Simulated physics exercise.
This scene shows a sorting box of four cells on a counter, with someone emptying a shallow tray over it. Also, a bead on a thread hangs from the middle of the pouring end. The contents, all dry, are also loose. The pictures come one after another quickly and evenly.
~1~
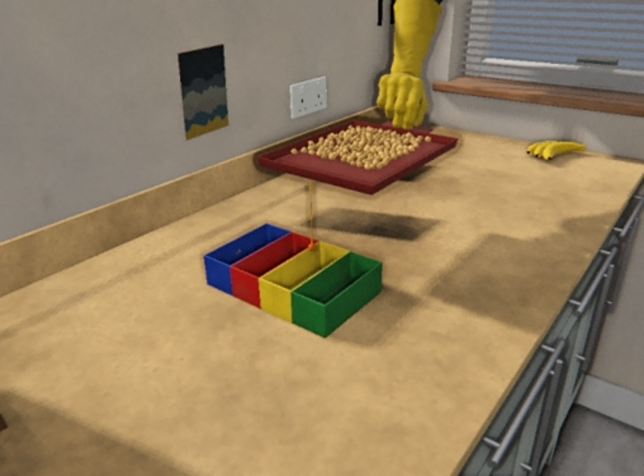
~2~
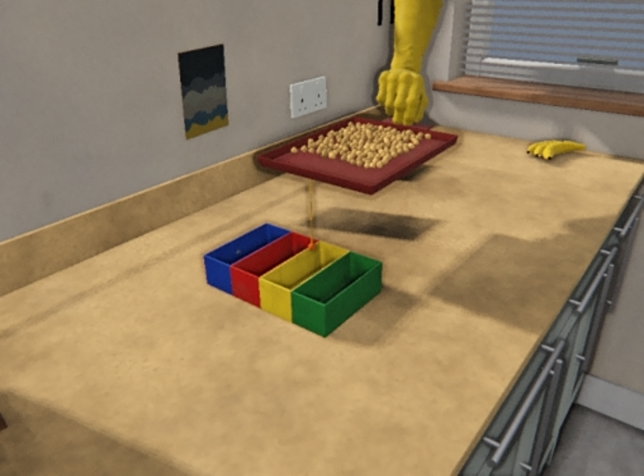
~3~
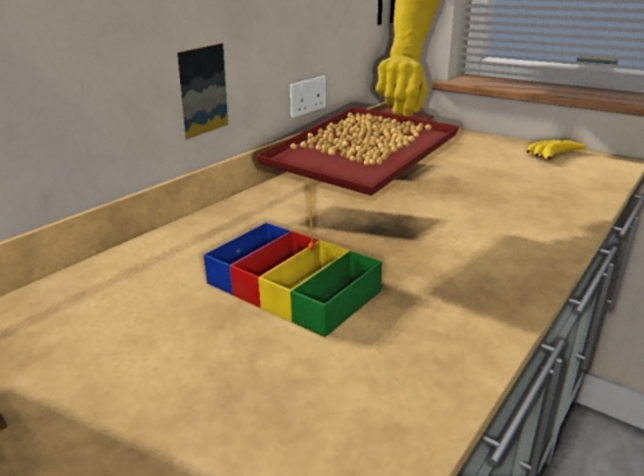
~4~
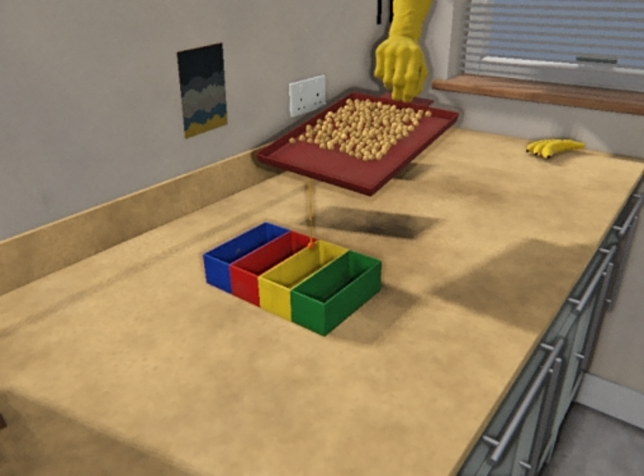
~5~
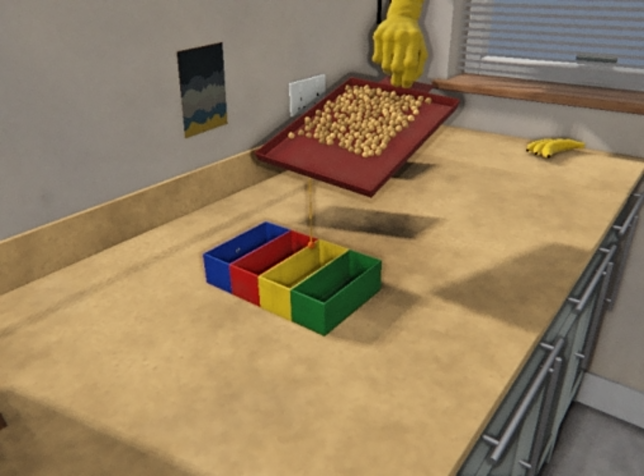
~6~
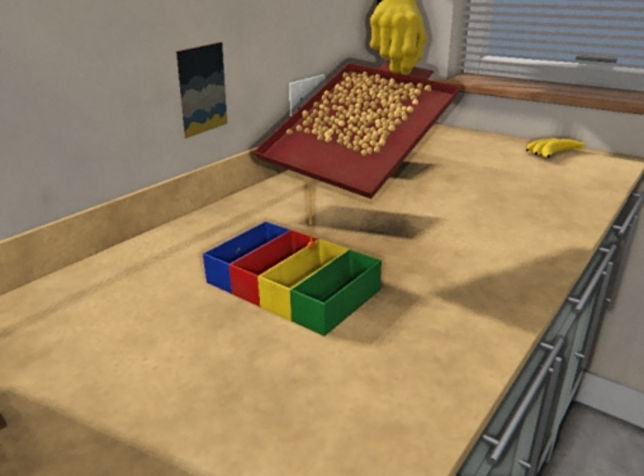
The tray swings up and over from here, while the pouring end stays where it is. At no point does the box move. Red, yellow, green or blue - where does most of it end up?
Most of it ends up in green.
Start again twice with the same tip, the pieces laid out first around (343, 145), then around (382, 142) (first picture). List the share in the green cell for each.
In turn 40 and 40 in a hundred.
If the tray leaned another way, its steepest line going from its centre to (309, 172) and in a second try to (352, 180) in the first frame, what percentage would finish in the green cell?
Respectively close to 10 and 40 in a hundred.
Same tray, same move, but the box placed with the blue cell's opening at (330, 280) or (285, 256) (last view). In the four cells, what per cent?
Around 60 percent the first time, around 90 percent the second.
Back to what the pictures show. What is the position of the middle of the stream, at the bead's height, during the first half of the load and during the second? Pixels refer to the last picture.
Early half: (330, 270); late half: (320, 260).
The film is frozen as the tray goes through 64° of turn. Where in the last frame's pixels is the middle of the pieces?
Look around (331, 170) in the last picture.
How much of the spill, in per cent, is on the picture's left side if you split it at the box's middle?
Left share: Close to 10 %.
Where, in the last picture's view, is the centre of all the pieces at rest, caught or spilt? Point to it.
Roughly at pixel (321, 307).
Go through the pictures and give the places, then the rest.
In the first frame, corners of the pouring end at (260, 157) and (372, 185), level; middle of the load at (369, 146), dried chickpeas; bead on its thread at (312, 247); blue cell at (218, 273); red cell at (246, 285); yellow cell at (276, 297); green cell at (308, 312).
In the second frame, corners of the pouring end at (260, 156) and (372, 185), level; middle of the load at (369, 143).
In the third frame, corners of the pouring end at (259, 155) and (372, 186), tipped barely, lowest at the right corner; middle of the load at (369, 136).
In the fourth frame, corners of the pouring end at (258, 153) and (371, 187), tipped a little, lowest at the right corner; middle of the load at (368, 127).
In the fifth frame, corners of the pouring end at (257, 152) and (370, 189), tipped clearly, lowest at the right corner; middle of the load at (368, 117).
In the sixth frame, corners of the pouring end at (256, 151) and (370, 191), tipped clearly, lowest at the right corner; middle of the load at (366, 109); blue cell at (218, 271); red cell at (245, 283); yellow cell at (275, 296); green cell at (307, 310).
Soon after the last picture, tray tipped steeply; most on the tray; a small part falling or outside the box.
A little later, tray tipped past a quarter turn; about half on the tray; a small part in the green cell; a small part in the yellow cell; a stray few in the red cell; a stray few in the blue cell; about a quarter falling or outside the box.
Later still, tray tipped past a quarter turn; about a third in the green cell; about a quarter in the yellow cell; a small part in the red cell; a stray few in the blue cell; about a quarter falling or outside the box.
At rest, tray tipped past a quarter turn; about a third in the green cell; about a quarter in the yellow cell; a small part in the red cell; a stray few in the blue cell; about a quarter outside the box.
